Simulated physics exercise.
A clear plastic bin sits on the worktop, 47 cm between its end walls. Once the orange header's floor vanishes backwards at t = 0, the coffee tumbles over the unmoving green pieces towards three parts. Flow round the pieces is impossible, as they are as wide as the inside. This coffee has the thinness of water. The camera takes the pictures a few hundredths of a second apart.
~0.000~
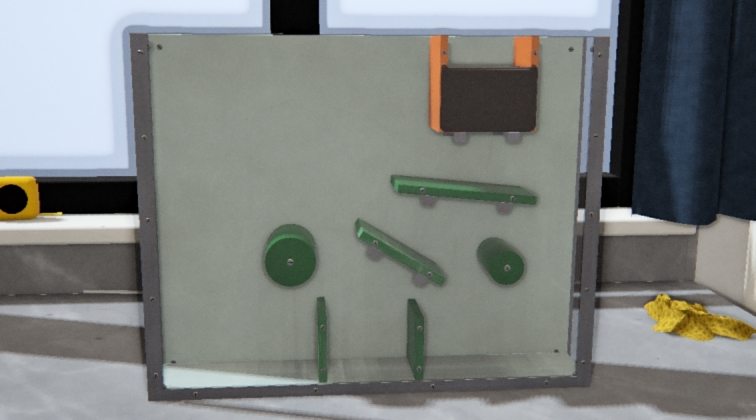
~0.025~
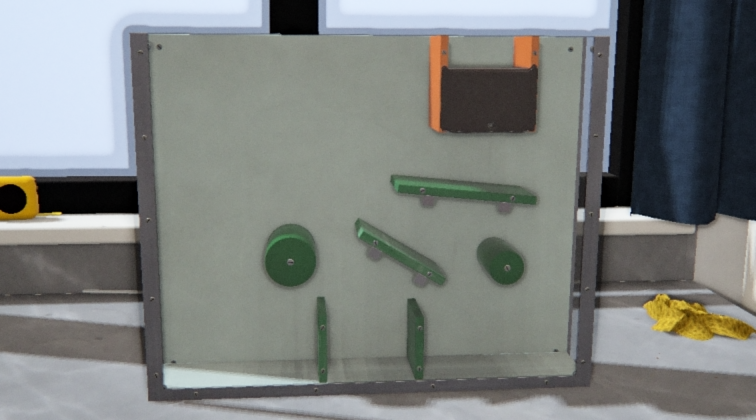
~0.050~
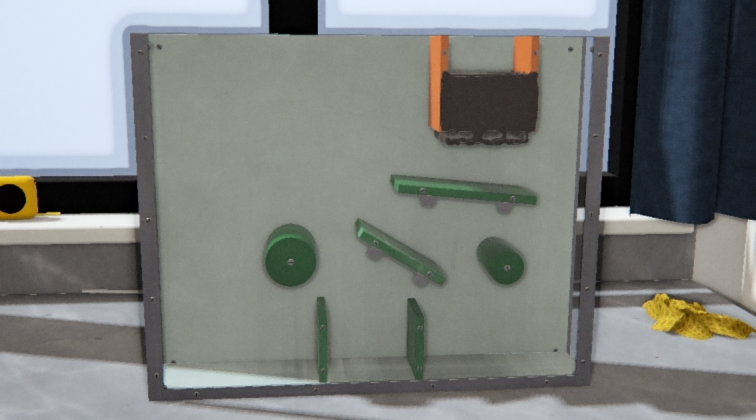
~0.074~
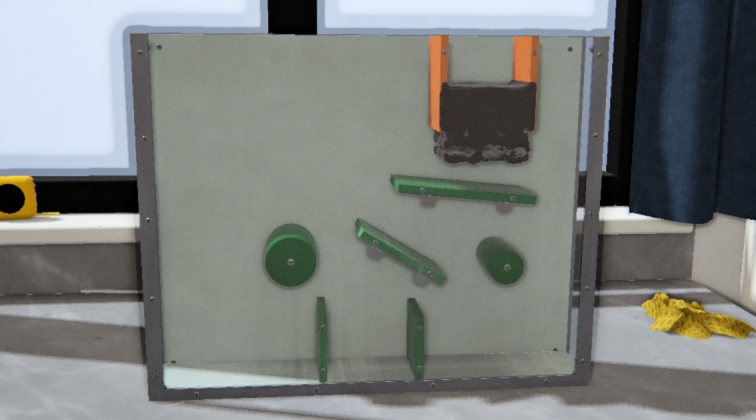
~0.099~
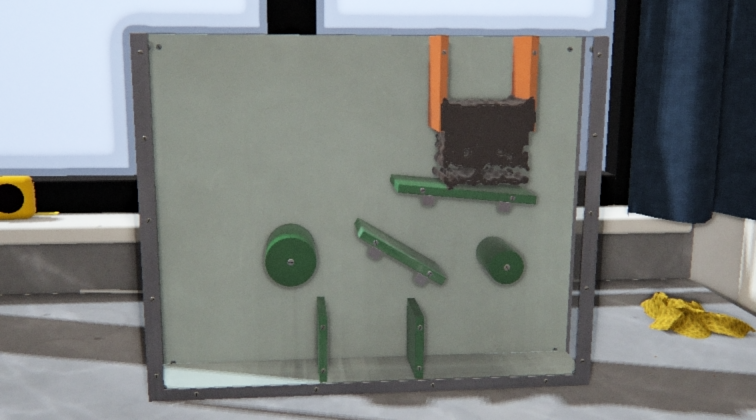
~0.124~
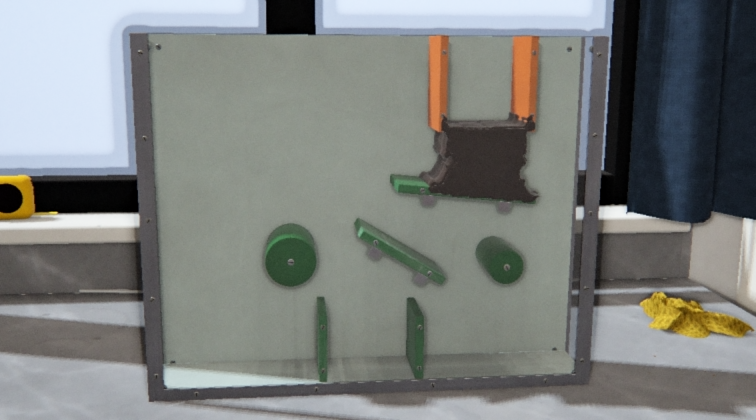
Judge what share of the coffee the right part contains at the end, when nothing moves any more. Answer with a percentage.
It contains about 70 in every hundred parts of the coffee.
Then, 0.23 s in, 4 per cent is down, the largest part in the right part.
Then, 0.37 s in, 40 per cent is down, the largest part in the right part.
Then, 0.72 s in, 85 per cent is down, the largest part in the right part.
Finally, the split from left to right is 22, 5 and 72 per cent.
